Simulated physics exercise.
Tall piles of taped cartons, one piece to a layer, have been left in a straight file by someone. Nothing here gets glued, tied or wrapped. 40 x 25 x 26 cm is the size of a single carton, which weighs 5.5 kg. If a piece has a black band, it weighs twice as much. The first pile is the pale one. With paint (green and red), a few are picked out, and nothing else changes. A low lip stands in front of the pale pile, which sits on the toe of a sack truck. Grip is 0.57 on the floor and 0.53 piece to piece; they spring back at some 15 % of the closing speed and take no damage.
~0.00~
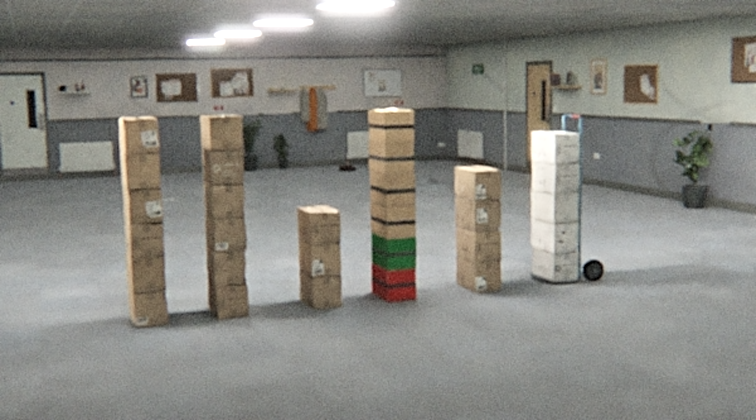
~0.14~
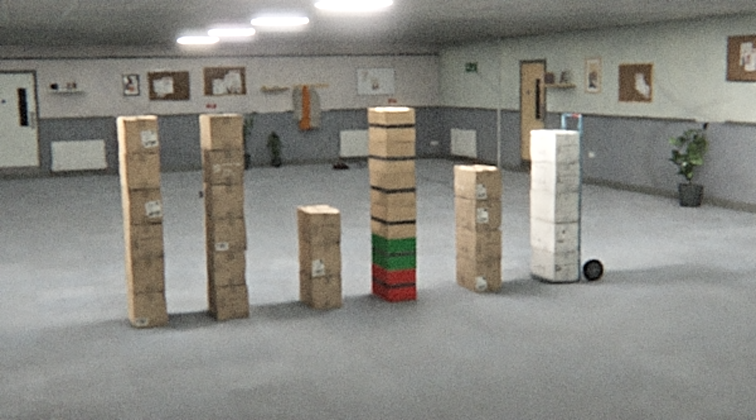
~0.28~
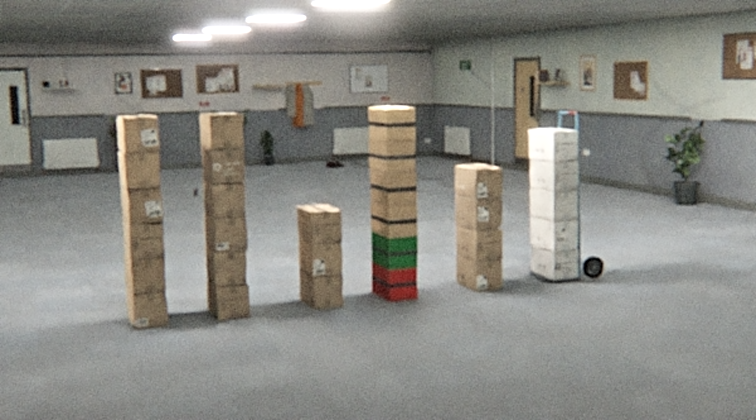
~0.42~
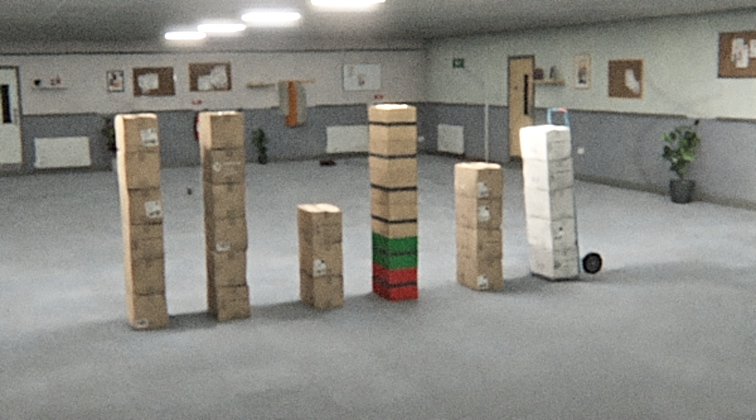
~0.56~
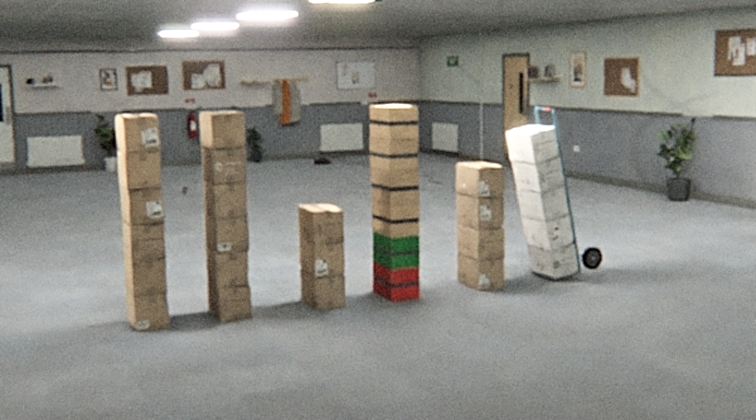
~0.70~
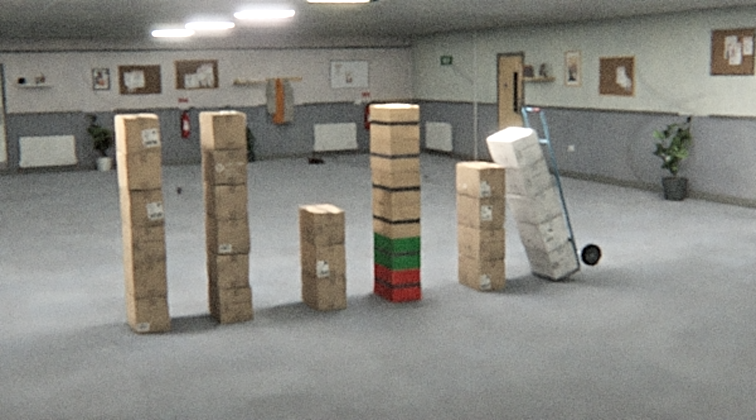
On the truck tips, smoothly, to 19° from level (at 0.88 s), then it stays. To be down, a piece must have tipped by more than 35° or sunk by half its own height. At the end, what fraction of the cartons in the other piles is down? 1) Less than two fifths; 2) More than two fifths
The answer is 2.
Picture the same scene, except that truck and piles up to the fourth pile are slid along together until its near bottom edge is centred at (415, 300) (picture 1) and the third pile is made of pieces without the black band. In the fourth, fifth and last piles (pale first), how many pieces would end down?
In that case fourth 3, fifth 0, last 0.
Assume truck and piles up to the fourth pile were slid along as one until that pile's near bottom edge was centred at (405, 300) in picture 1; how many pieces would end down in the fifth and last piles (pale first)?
In that case fifth pile 5 and last pile 6.
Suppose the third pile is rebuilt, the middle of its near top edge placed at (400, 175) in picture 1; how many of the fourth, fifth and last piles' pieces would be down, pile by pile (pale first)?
You'd get fourth 3, fifth 6 and last 6.
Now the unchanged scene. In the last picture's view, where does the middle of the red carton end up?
At about (368, 285).
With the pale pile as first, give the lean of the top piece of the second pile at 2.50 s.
It leans around 30°.
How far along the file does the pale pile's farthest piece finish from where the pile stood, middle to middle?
Distance along: Near 140 cm.
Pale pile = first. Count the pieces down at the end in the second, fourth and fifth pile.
For the second pile 4, for the fourth pile 3, for the fifth pile 5.
After 1.42 s, 5 of the pale pile down; 2 of the 25 other cartons down.
After 2.50 s, 5 of the pale pile down; 13 of the 25 other cartons down; red carton 58° from how it stood; green carton 58° from how it stood, 14 cm lower.
After 3.44 s, 5 of the pale pile down; 23 of the 25 other cartons down; red carton on its side; green carton 67° from how it stood, 22 cm lower.
In the end (4.8 s), 5 of the pale pile down; 23 of the 25 other cartons down; red carton on its side; green carton 67° from how it stood, 22 cm lower. That is 92 per cent. From the last view, middles, red carton near (368, 285), green carton near (332, 283).
